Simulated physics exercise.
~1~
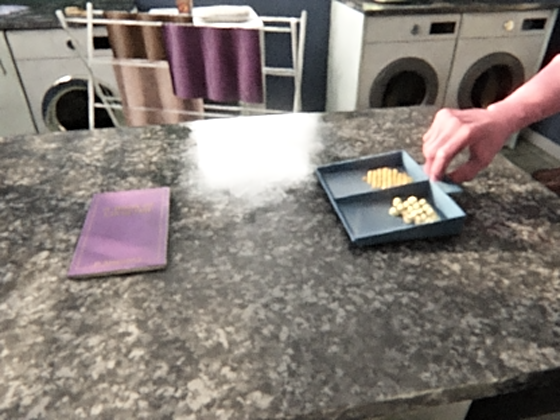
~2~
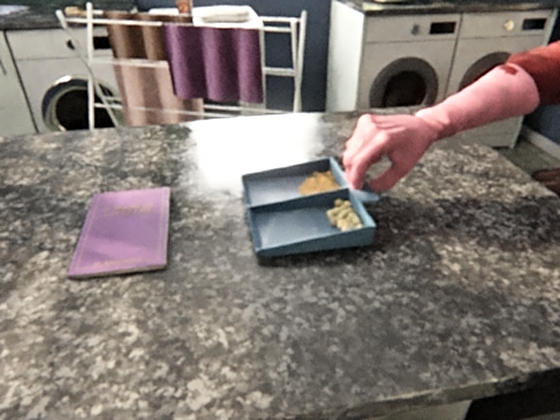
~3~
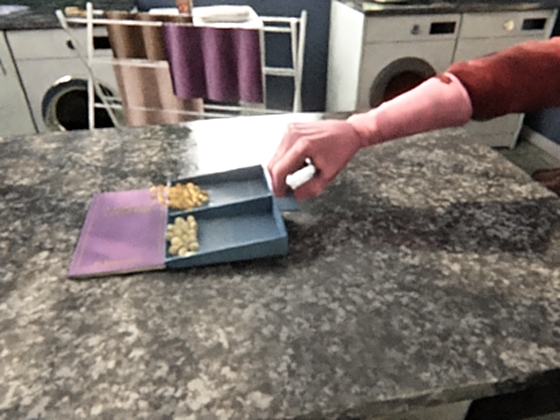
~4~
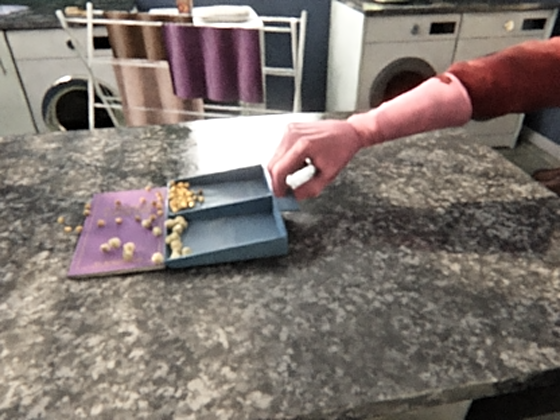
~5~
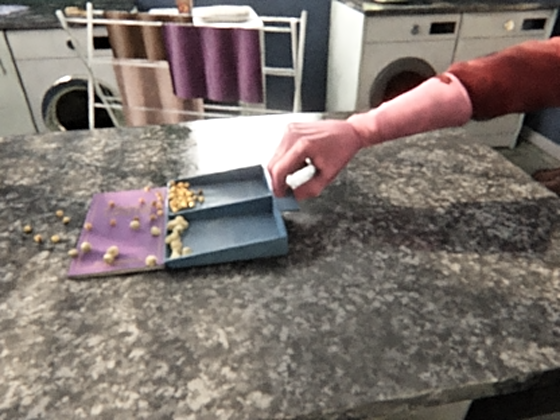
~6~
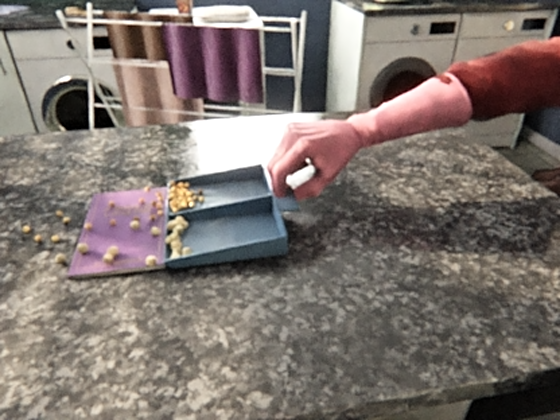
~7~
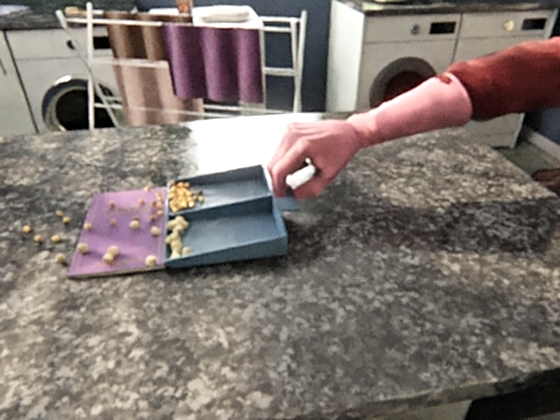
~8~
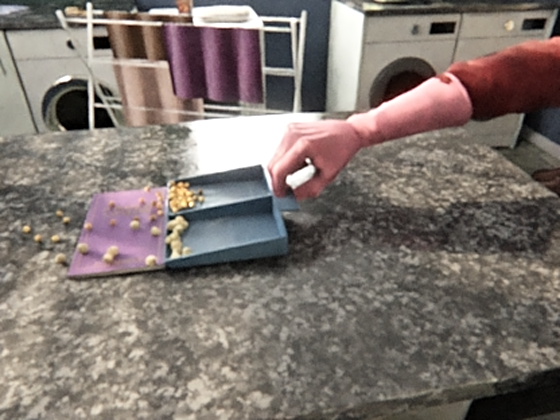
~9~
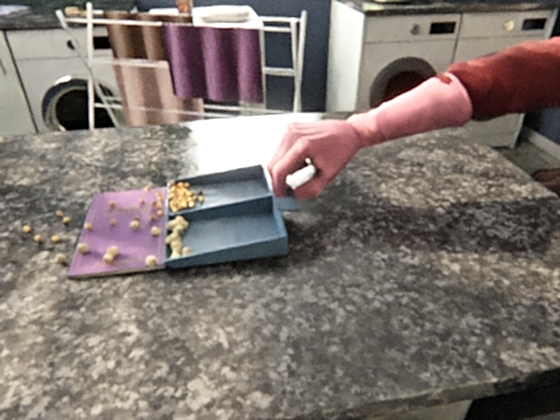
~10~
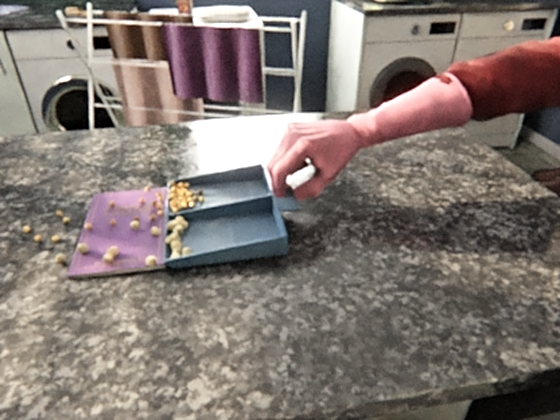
A blue divided tray, pushed left by a hand, hits a thin purple book, partly spilling both piles.
